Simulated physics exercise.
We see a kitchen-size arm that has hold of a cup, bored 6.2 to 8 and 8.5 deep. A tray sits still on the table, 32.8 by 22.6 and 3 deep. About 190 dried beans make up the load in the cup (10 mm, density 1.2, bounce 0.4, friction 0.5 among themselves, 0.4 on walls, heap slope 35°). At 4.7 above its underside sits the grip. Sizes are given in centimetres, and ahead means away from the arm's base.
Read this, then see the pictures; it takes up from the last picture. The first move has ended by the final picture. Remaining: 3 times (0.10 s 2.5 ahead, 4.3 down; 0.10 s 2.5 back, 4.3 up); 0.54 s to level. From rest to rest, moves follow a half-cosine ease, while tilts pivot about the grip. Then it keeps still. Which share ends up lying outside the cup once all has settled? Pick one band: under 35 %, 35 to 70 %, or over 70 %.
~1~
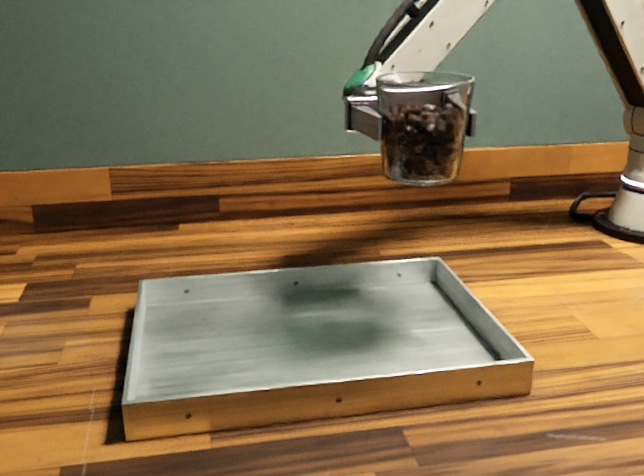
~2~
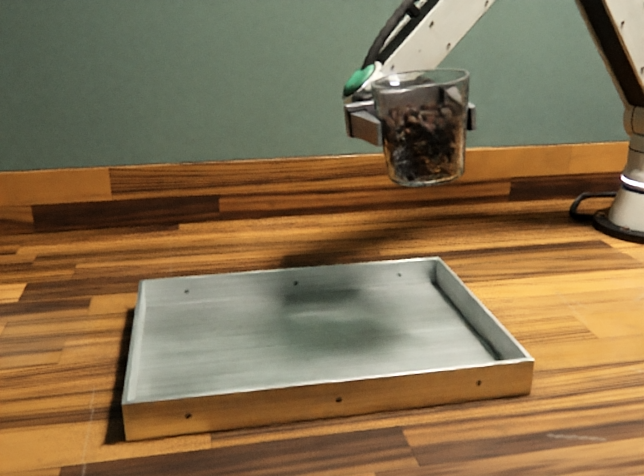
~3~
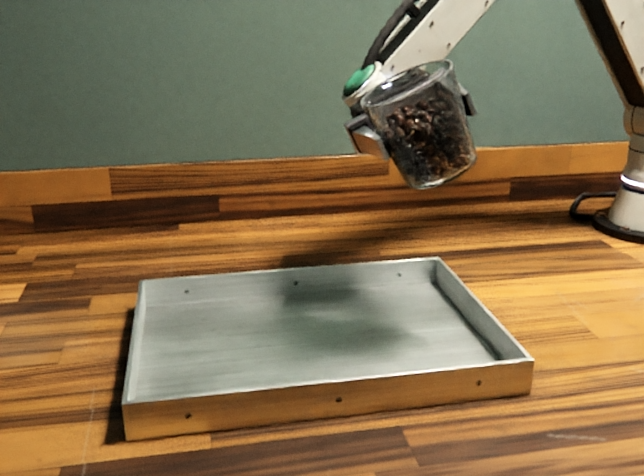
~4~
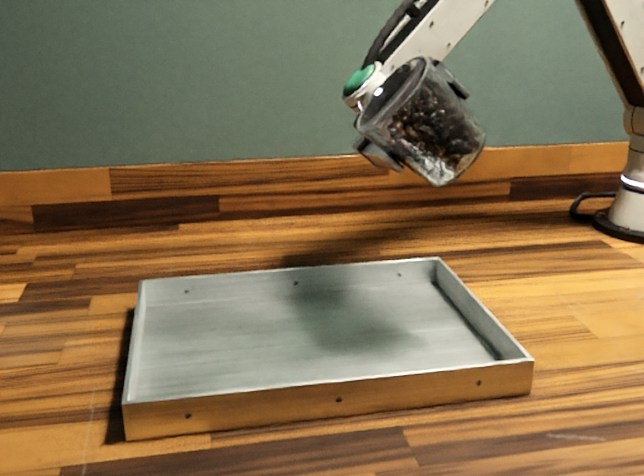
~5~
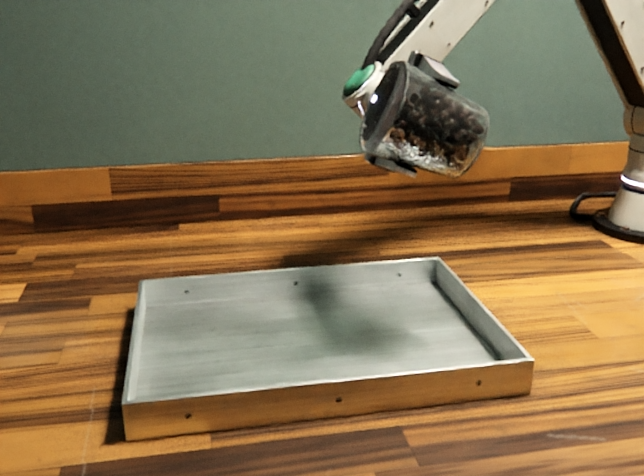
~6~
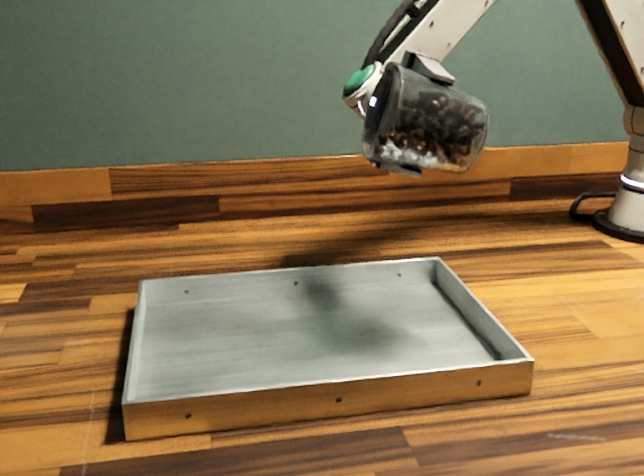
Under 35 %.
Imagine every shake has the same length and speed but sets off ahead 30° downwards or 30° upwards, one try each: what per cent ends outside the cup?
Estimates, in order: 45 % then 100 %.
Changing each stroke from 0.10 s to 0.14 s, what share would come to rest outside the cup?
It would come to roughly 5 %.
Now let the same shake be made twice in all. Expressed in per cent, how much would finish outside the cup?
I'd expect close to 20 per cent then.
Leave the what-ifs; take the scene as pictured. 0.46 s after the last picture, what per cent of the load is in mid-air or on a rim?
Roughly 5 percent.
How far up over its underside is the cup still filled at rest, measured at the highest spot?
It reaches close to 7.5 cm in the end.
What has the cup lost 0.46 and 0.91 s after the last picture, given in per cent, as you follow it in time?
Taking the two times in order, I'd say 10 and then 25 per cent.
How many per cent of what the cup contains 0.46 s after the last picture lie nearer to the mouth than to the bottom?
I'd guess about 35 percent of it.
Then, 0.46 s on, tilted 73° forward, highest piece 22 above the table; 171 in the cup, 12 in the tray, 10 in flight or on a rim.
Then, 0.91 s on, tilted 28° forward, highest piece 23 above the table; 147 in the cup, 45 in the tray, 1 on the table or floor.
Then, 1.34 s on, level, highest piece 24 above the table; 147 in the cup, 45 in the tray, 1 on the table or floor.
Then, 2.39 s on, level, highest piece 24 above the table; 147 in the cup, 45 in the tray, 1 on the table or floor.
In the end, 147 in the cup, 45 in the tray, 1 on the table or floor. That is 24 % outside the cup.
